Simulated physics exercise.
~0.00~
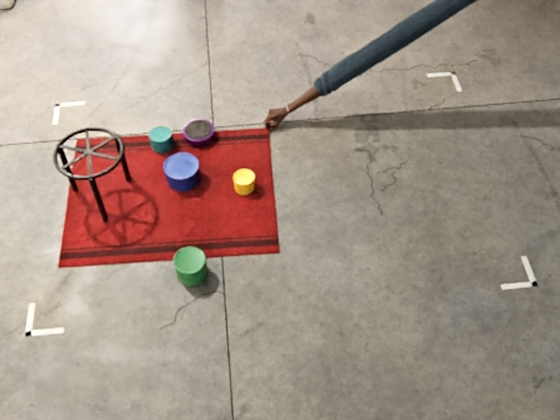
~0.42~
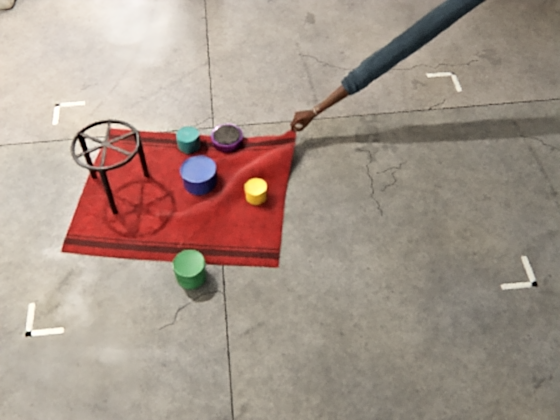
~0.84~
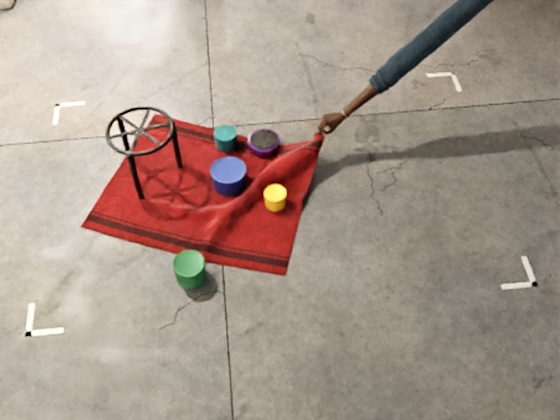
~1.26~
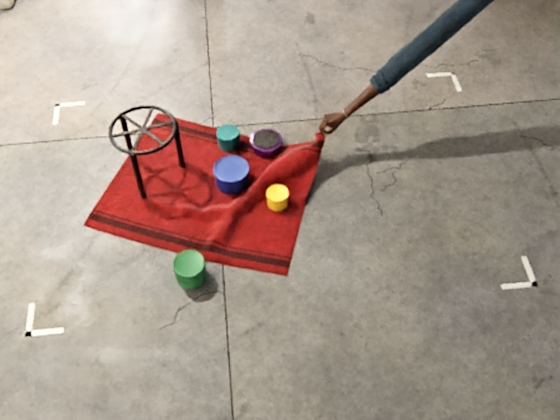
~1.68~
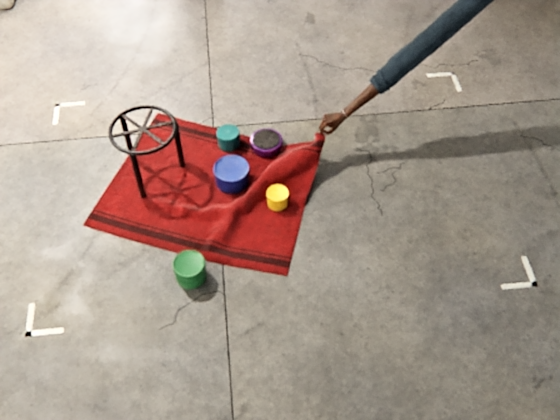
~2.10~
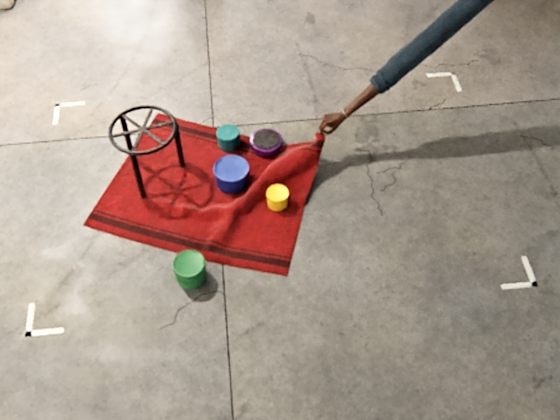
On a concrete shop floor, a hand drags a red rug rightward, carrying a stool and containers, then holds still, green bin unmoved.
